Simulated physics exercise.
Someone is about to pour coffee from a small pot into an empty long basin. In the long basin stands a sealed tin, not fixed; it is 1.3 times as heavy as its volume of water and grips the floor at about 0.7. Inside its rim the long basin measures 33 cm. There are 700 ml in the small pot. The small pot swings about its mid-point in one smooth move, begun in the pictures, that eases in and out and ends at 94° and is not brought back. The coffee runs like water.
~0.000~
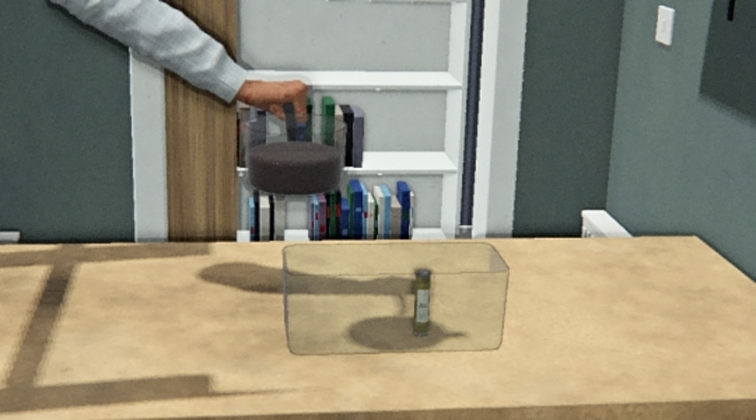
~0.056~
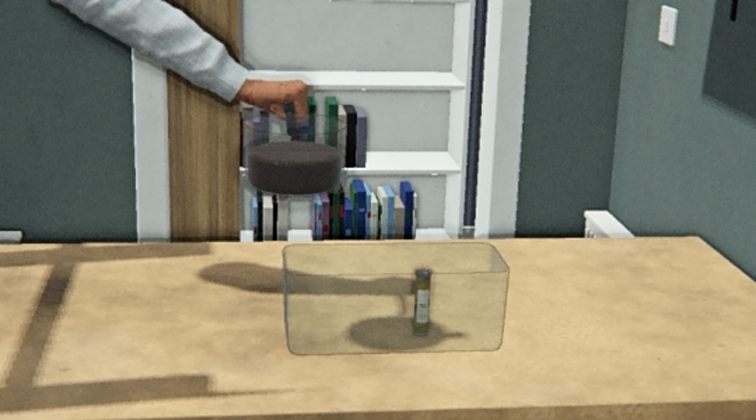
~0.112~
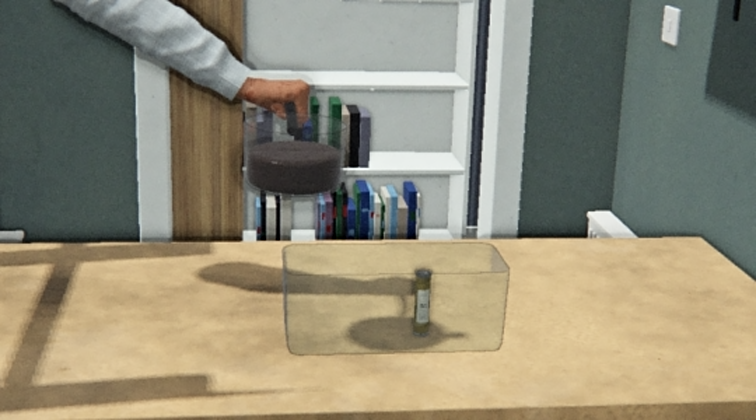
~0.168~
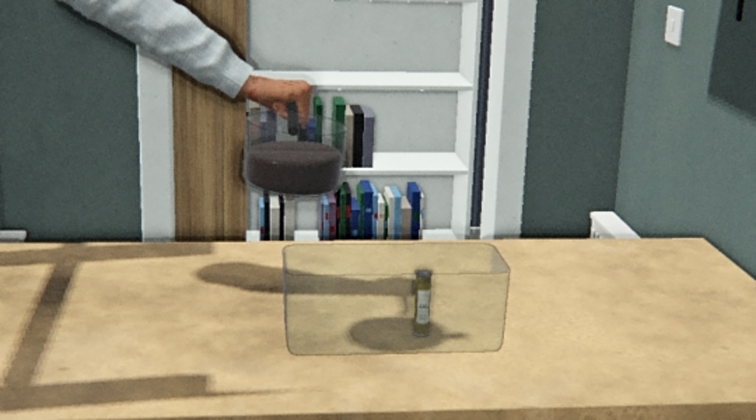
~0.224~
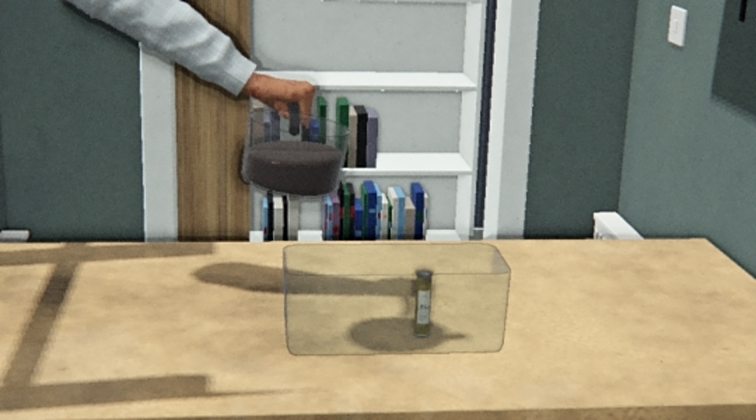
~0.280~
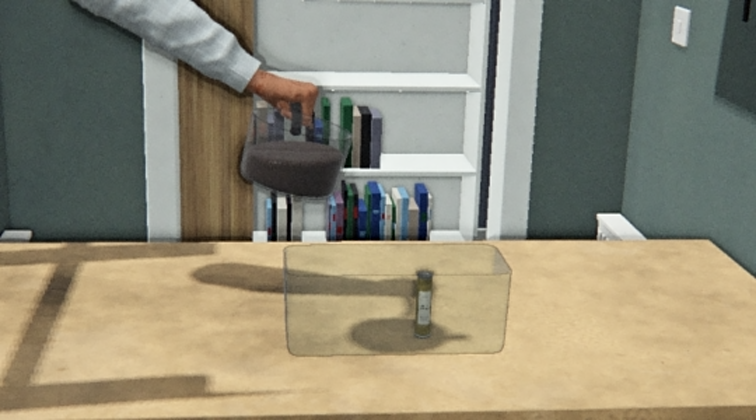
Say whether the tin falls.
The tin stays up.
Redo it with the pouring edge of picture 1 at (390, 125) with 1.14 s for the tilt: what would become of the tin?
Then it goes over.
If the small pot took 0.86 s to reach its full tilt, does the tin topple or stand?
The tin keeps standing.
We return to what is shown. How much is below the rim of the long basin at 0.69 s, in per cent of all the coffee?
About 0 per cent.
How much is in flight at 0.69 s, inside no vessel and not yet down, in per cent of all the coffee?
About 14 per cent.
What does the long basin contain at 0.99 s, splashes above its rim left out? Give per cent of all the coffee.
Near 48 in a hundred.
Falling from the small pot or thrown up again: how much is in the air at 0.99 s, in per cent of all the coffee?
About 20 per cent.
After 0.69 s the tilt is 62° and 85 per cent is still to pour; the tin stands where it began.
After 0.99 s the tilt is 90° and 32 per cent is still to pour; the tin stands where it began.
After 1.30 s the tilt is 94° and 7 per cent is still to pour; the tin stands where it began.
After 1.64 s the tilt is 94° and 2 per cent is still to pour; the tin stands where it began.
In the end the tin stands where it began.
